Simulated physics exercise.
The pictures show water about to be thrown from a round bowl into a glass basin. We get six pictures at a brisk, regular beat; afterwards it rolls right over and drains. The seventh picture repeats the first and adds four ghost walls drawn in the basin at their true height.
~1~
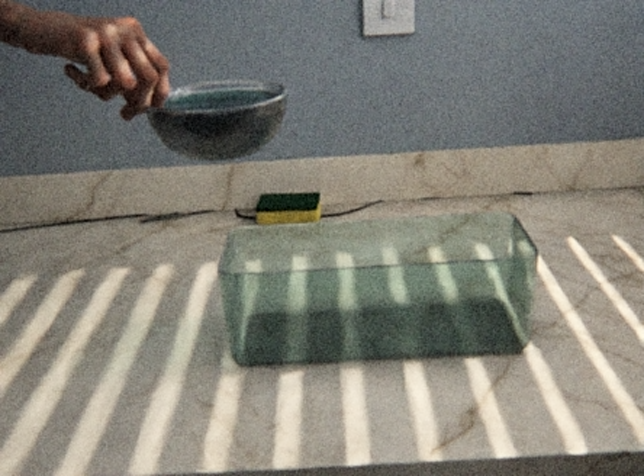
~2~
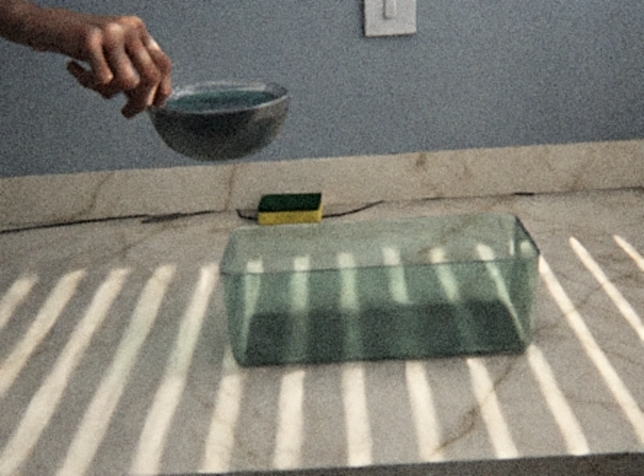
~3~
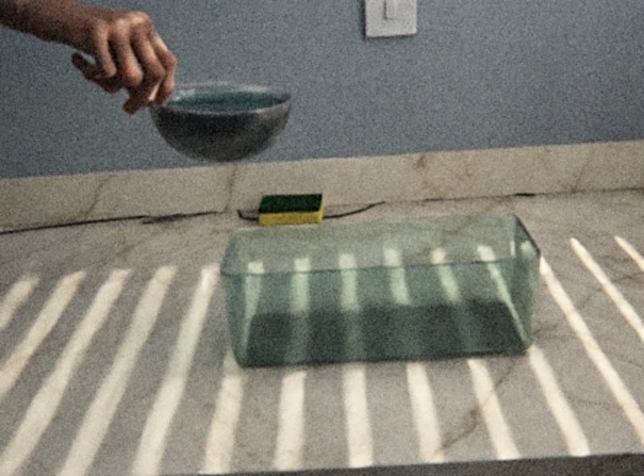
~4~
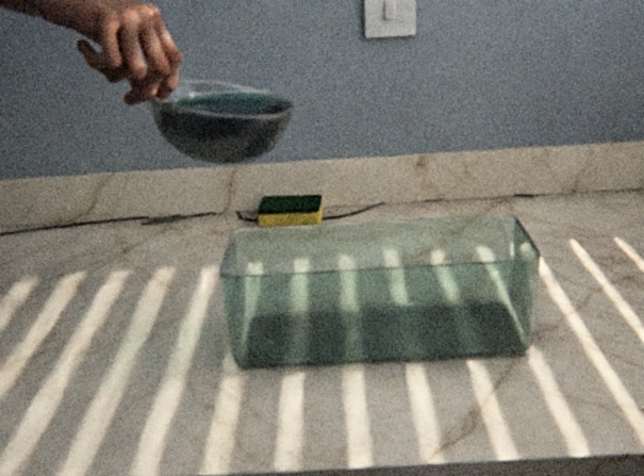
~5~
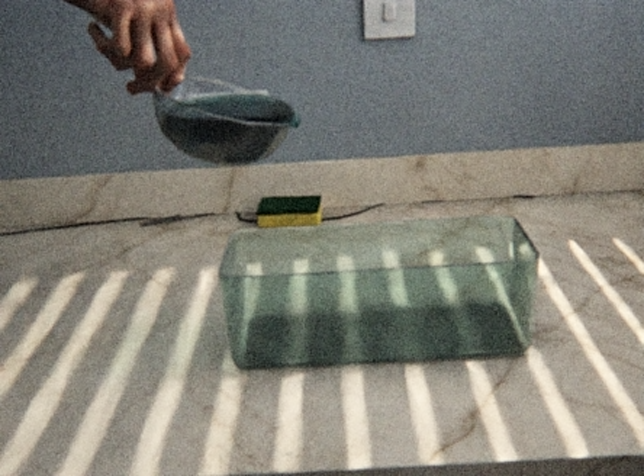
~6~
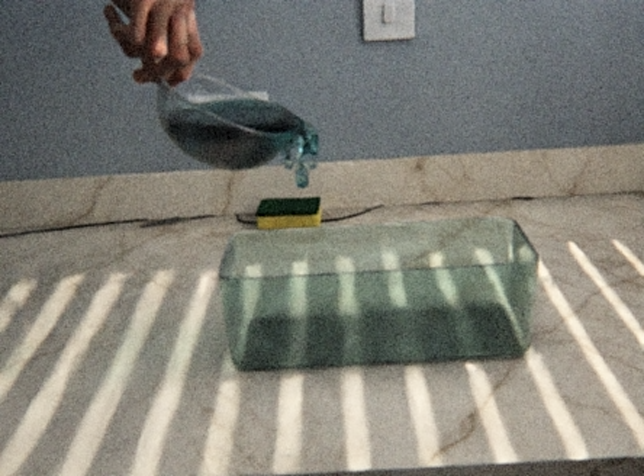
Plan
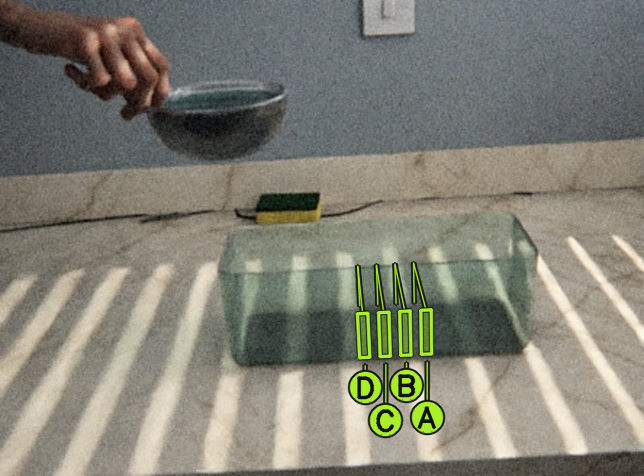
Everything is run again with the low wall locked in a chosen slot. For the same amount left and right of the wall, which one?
It is D.
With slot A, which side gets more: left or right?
The left one.
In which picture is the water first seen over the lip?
In picture 5.
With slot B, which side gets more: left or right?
More ends on the left.
On the marked copy, A at (427, 361); B at (406, 363); C at (385, 364); D at (365, 365).
With A, about 97 % ends left of the wall and 2 % right of it.
With B, about 98 % ends left of the wall and 1 % right of it.
With C, about 84 % ends left of the wall and 15 % right of it.
With D, about 47 % ends left of the wall and 52 % right of it.
